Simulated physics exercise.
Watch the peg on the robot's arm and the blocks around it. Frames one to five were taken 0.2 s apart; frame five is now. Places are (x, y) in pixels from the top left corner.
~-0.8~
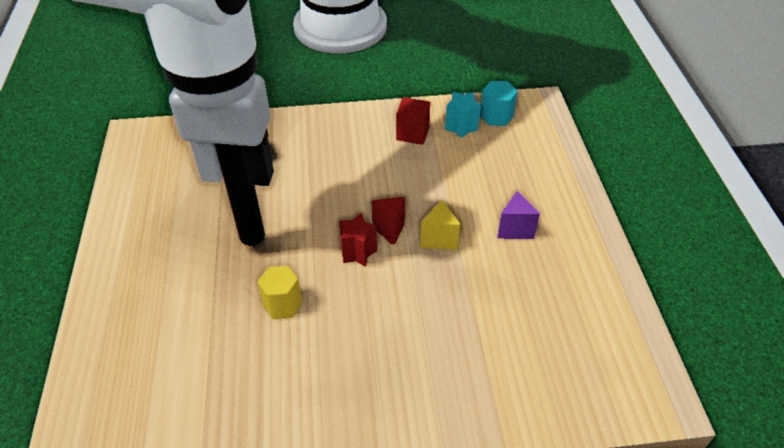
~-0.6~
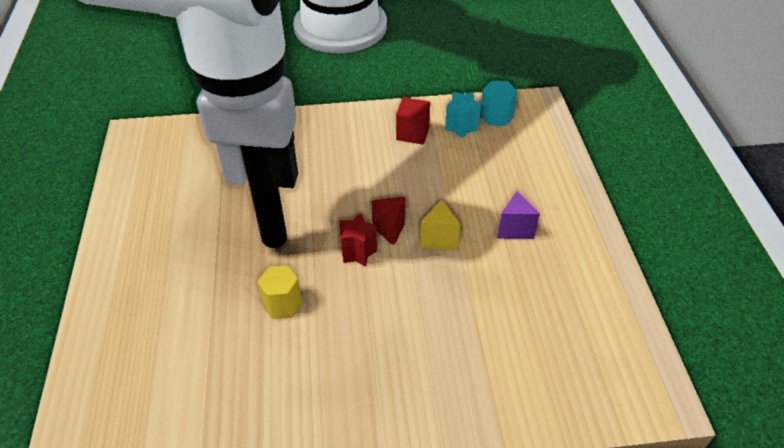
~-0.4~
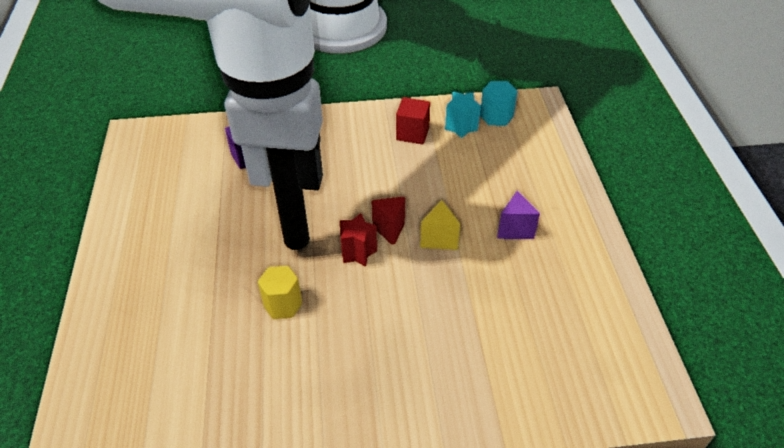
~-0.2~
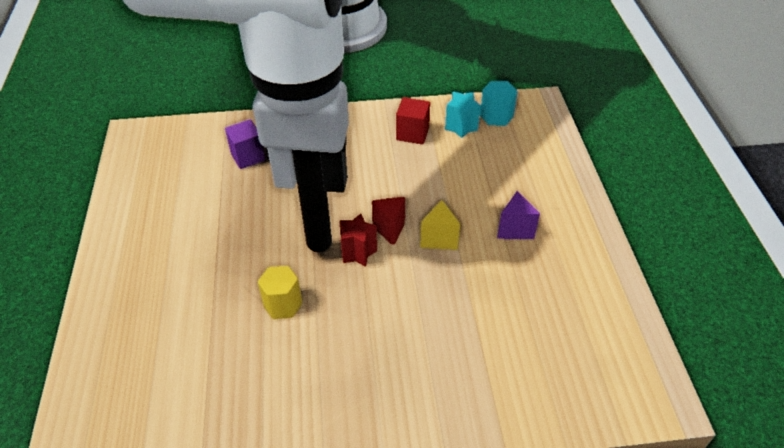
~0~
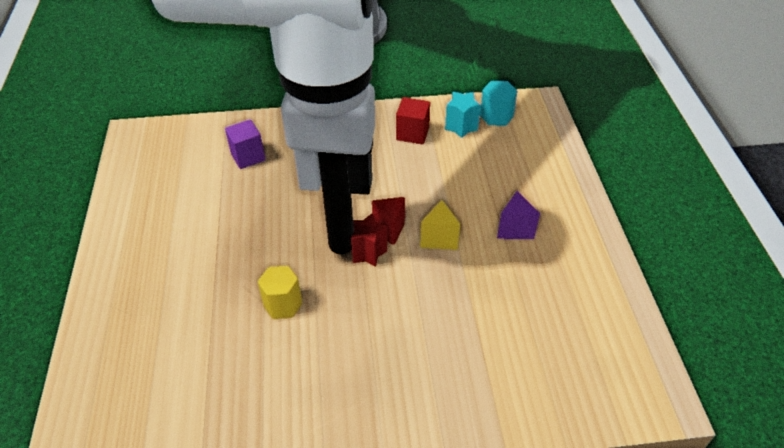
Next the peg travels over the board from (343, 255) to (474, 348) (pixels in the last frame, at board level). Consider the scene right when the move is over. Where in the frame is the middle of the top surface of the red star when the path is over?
Its top middle: (386, 232).
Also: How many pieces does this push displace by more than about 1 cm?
It should be one.
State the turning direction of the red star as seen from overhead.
Against the clock.
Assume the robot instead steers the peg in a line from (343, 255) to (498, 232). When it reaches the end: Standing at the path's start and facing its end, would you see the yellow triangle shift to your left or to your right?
Sideways shift: Left.
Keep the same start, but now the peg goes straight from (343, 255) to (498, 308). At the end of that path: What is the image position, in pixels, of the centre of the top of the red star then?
The middle of its upper face will lie at (407, 228).
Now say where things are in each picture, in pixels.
Peg tip (253, 238); block tops, red star (356, 227); red triangle (390, 205), in the first frame.
Peg (275, 240); blocks unchanged, in the second frame.
Peg (297, 242); blocks unchanged, in the third frame.
Peg (319, 244); blocks unchanged, in the fourth frame.
Peg (342, 246); red star (367, 227); red triangle (390, 205), in the fifth frame.
What follows on the original path. One third of the way, peg (383, 276); red star (386, 232), turned 55° anticlockwise.
Two thirds of the way, peg (428, 308); red star (386, 232), turned 55° anticlockwise.
At the end, peg (475, 340); red star (386, 232), turned 55° anticlockwise; red triangle in place.
